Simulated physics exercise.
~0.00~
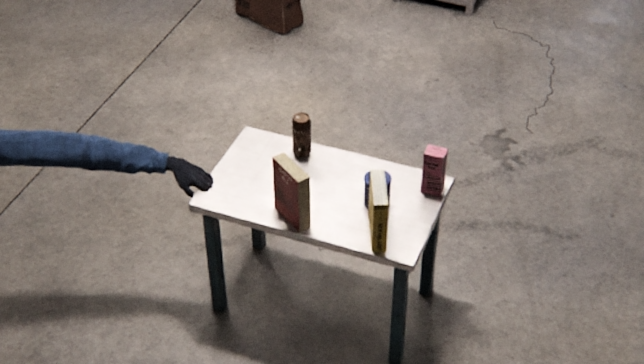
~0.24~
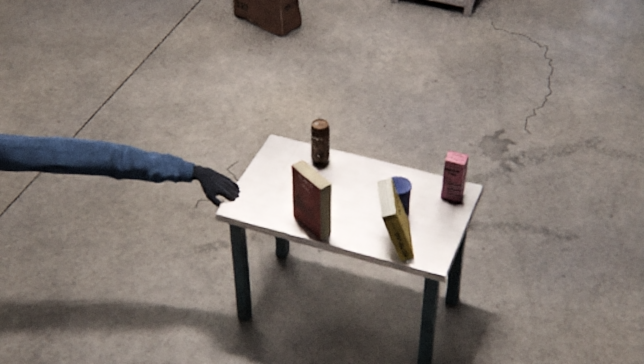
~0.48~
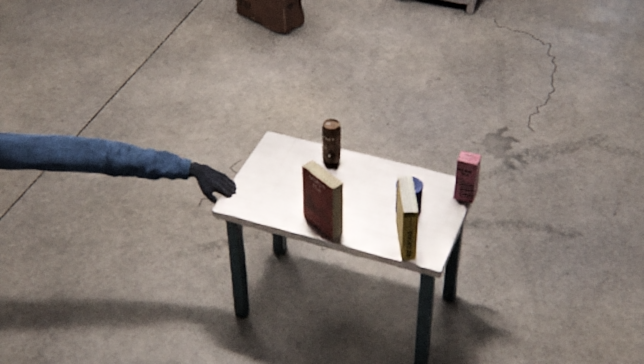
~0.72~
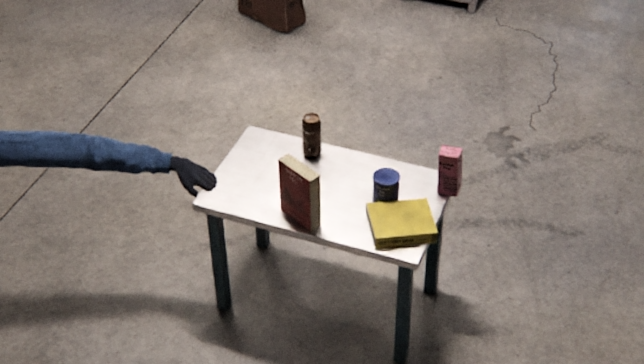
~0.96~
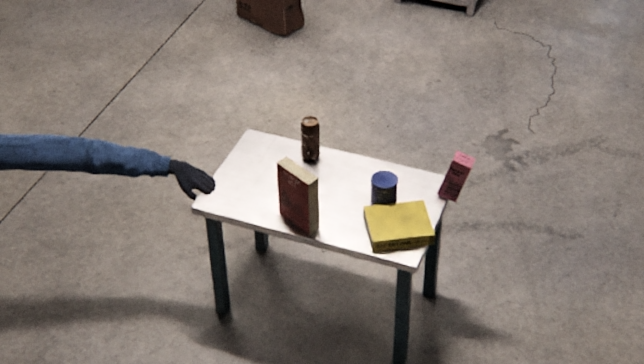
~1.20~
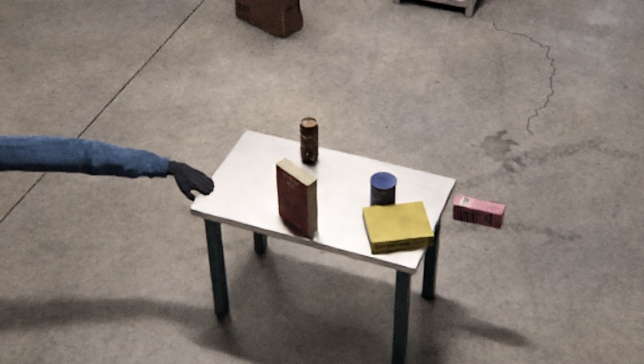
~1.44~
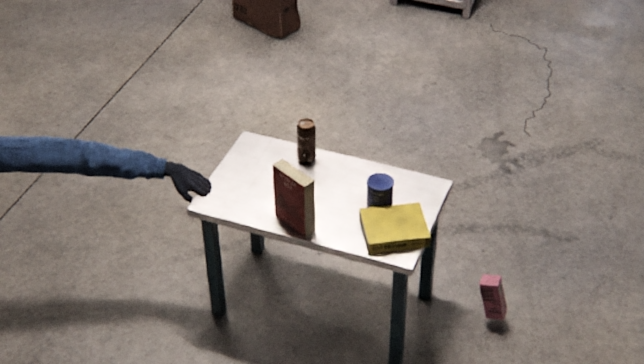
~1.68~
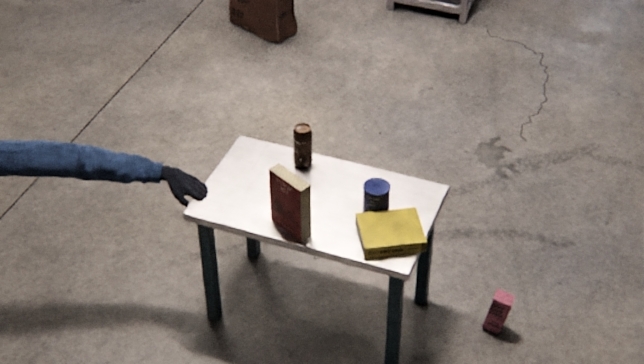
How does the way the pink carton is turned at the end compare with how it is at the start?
At the start the pink carton stands upright on the table, but by the end it has fallen off the right side and is upside down.
